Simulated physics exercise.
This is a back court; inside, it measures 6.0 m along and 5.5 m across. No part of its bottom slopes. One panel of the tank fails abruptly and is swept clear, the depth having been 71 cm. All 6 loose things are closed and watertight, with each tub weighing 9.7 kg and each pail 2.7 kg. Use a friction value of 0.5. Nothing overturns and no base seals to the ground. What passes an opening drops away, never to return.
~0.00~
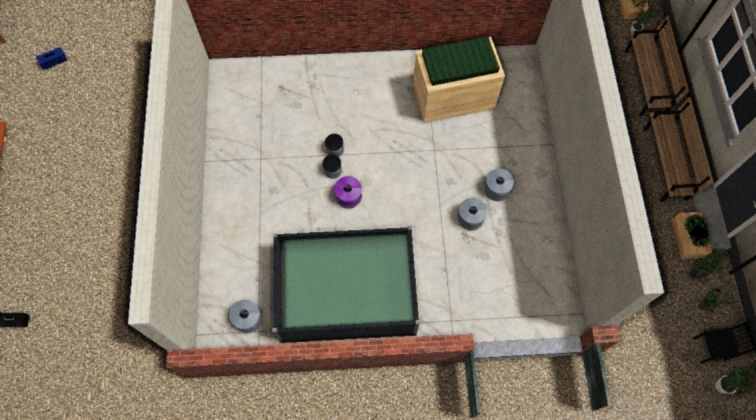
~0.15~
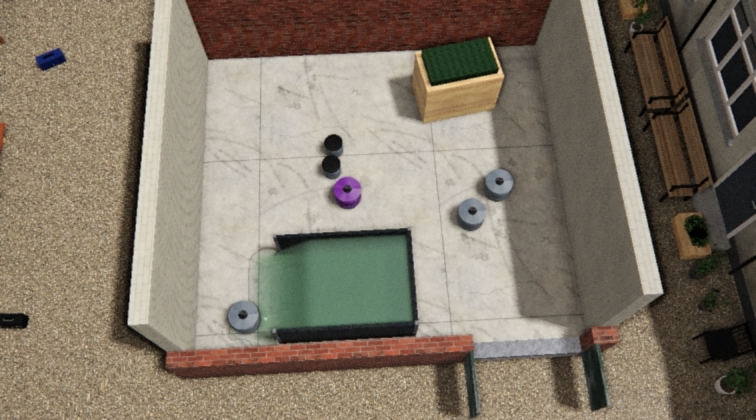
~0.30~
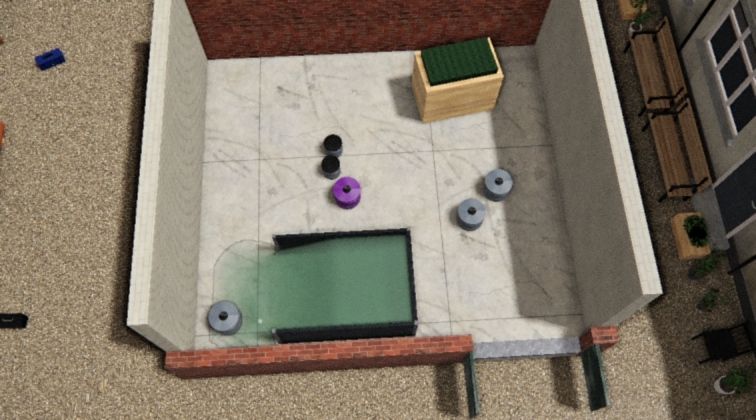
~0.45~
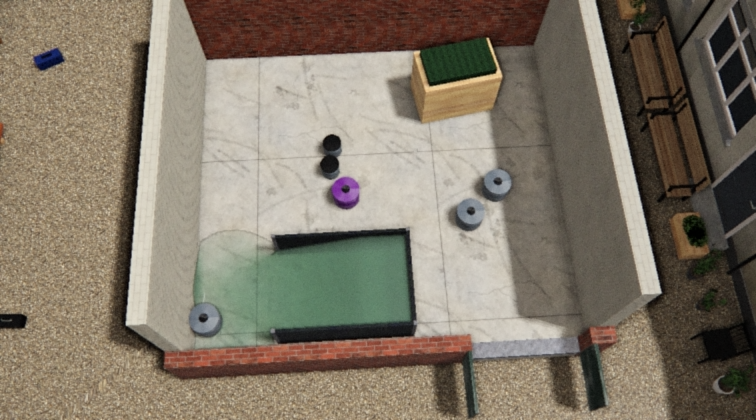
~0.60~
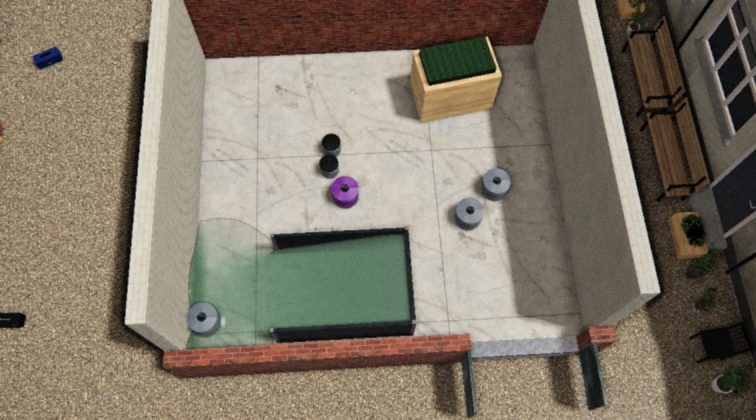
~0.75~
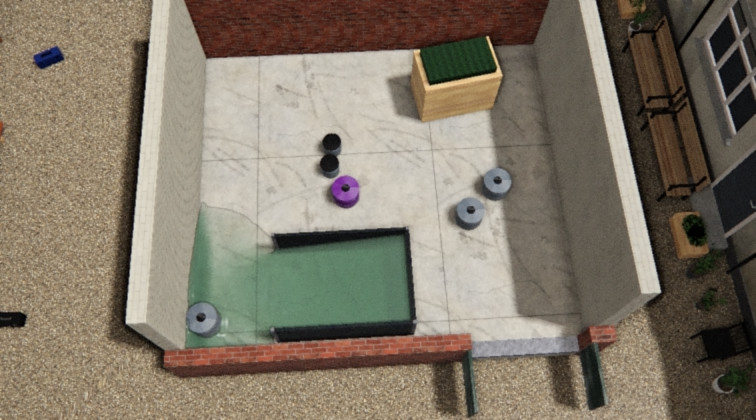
Green water burst from the left side of a dark-edged tank and spread across the pale floor to the wall, pushing one grey tub left while the purple tub and the others stayed put.
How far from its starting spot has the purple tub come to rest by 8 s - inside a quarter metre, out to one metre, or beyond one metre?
The move is tiny.
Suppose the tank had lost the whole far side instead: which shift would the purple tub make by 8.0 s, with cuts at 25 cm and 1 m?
In that scenario the purple tub would have been washed far off.
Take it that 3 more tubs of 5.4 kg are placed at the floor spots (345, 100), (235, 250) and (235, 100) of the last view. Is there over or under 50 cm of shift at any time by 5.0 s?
Taking them in the order given: Exceeds it, exceeds it and exceeds it.
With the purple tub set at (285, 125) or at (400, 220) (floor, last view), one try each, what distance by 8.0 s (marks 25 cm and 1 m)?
From the first spot it goes a long way, and from the second it does not really budge.
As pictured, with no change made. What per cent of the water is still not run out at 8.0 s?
Remaining: Approx. 100 per cent.
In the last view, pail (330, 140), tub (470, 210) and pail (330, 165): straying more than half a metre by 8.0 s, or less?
Item by item, they came out above the mark, below the mark and above the mark.
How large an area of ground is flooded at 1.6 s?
Wet area: Approx. 8.0 m2.
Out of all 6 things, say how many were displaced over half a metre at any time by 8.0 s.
Answer: 3.
After 1.6 s the purple tub is near (346, 188), 0.0 m from its start, aground; 0 of 6 are out; 1 afloat.
After 3.6 s the purple tub is near (346, 188), 0.0 m from its start, aground; 0 of 6 are out; 1 afloat.
After 5.6 s the purple tub is near (346, 188), 0.0 m from its start, aground; 0 of 6 are out; 0 afloat.
After 8.0 s the purple tub is near (346, 188), 0.0 m from its start, aground; 0 of 6 are out; 3 afloat.
